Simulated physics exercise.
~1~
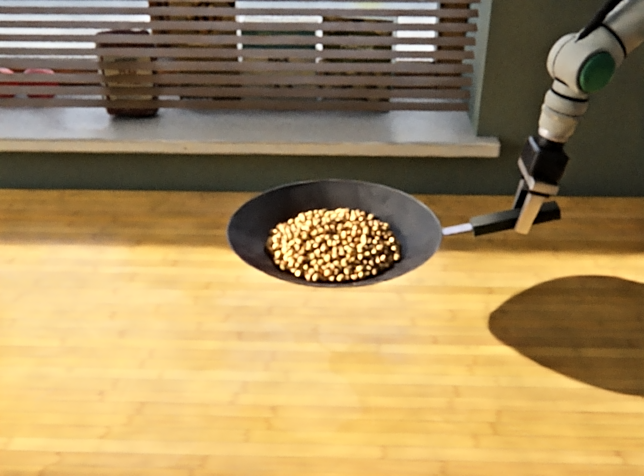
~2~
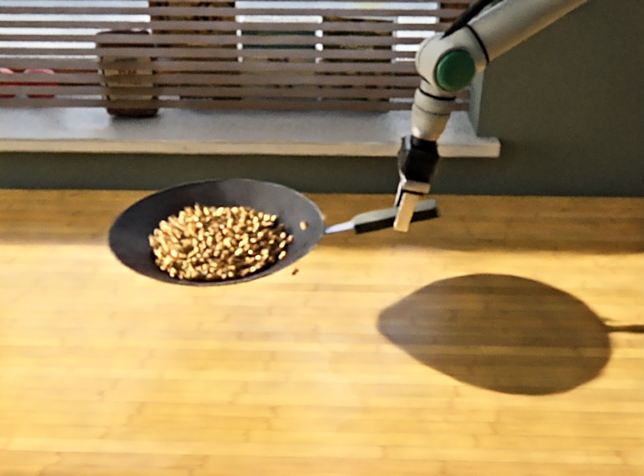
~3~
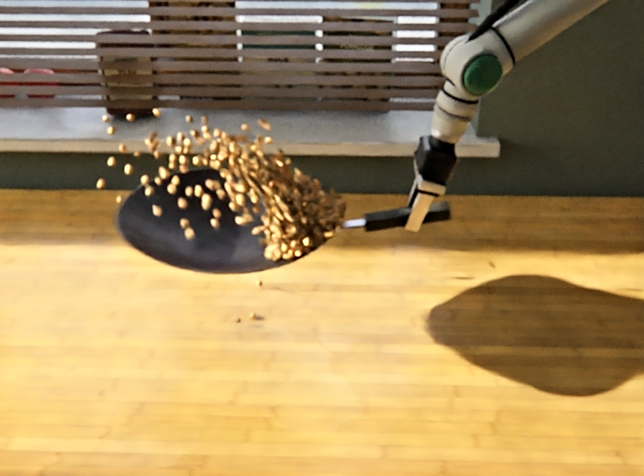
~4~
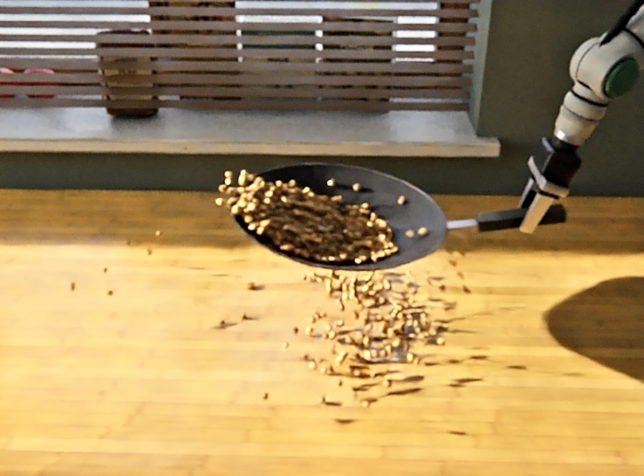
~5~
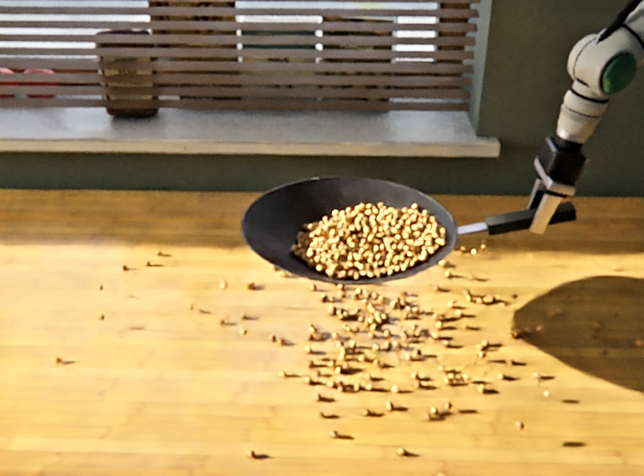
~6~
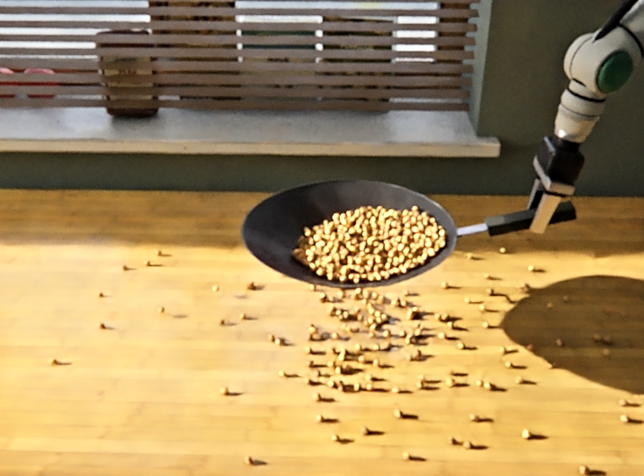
The clip opens with a robot arm holding a dark wok of dried chickpeas above a wooden table, in front of a window with slatted blinds. The arm carries the wok to the left, and the chickpeas stay mostly heaped inside. It then starts back to the right, and the load surges up toward the handle side in a loose spray. As the wok travels farther right, many chickpeas drop past it and scatter across the table. The wok comes to rest at the right, with most of the chickpeas still piled inside and the rest strewn over the wood below.
